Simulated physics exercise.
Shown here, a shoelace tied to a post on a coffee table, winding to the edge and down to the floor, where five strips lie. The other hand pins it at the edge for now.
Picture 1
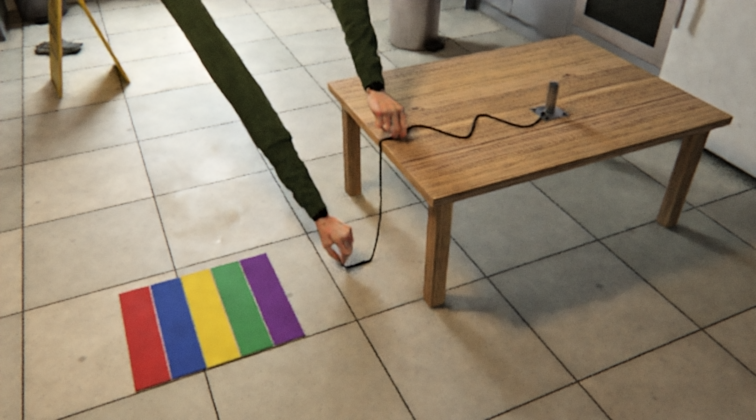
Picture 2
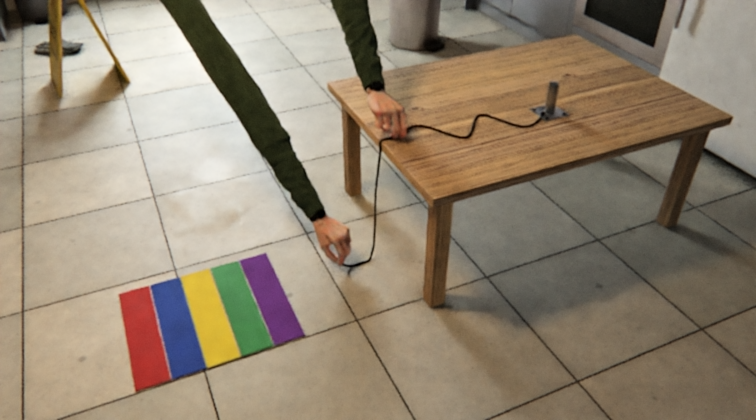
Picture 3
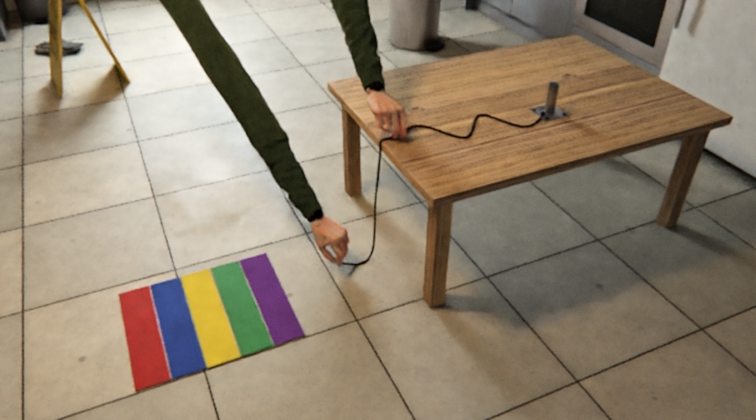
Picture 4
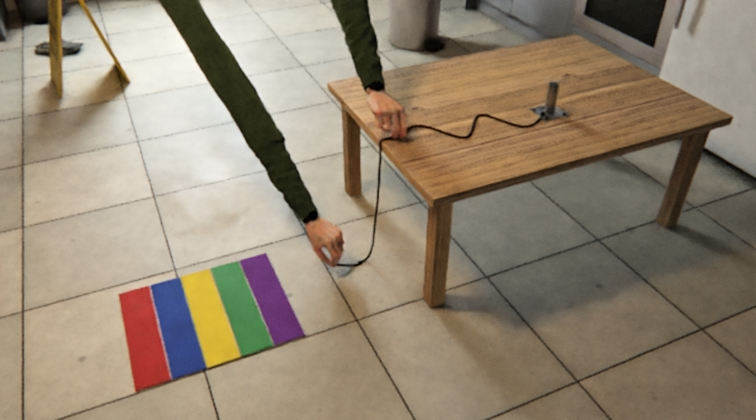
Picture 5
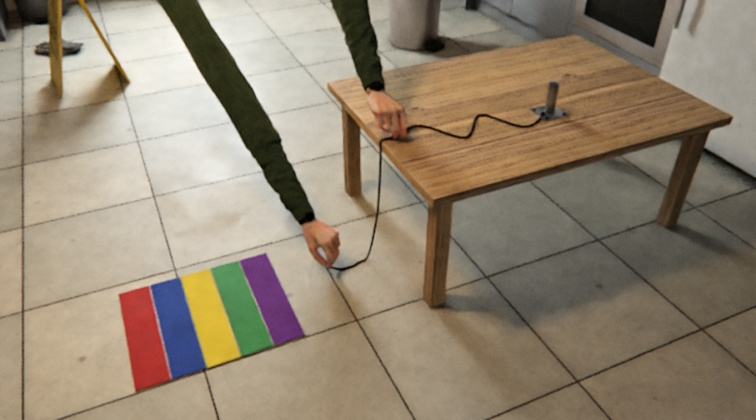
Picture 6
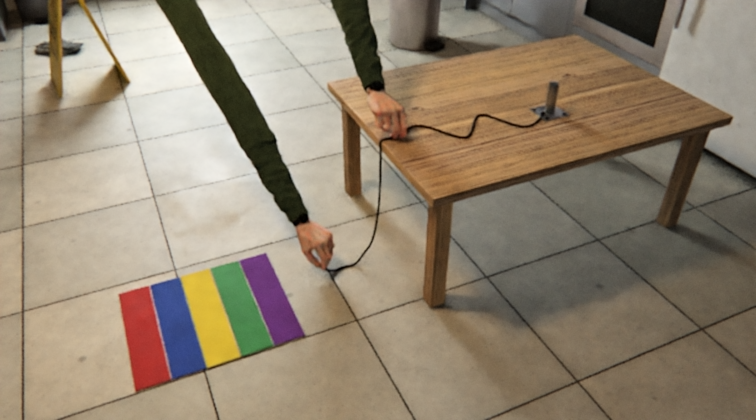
Hand slowly drawing the end of a dark cord slightly left above floor tiles, another hand pinning it at the table edge.
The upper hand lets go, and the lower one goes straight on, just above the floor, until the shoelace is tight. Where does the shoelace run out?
The blue one.
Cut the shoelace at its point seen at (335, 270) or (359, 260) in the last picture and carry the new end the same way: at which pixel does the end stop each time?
About (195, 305) and (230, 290).
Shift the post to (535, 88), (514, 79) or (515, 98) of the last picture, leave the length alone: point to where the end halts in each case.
Near (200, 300), (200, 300) and (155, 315).
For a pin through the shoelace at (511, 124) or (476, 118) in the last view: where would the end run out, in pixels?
Try by try, around (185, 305) and (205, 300).
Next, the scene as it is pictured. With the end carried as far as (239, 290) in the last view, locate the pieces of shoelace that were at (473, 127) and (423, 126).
At (443, 134), then (381, 153).
Soon after, end near (239, 290); over green.
After that, end near (198, 302); over yellow.
At the stop, end near (173, 310); over blue. It halts on the blue strip.
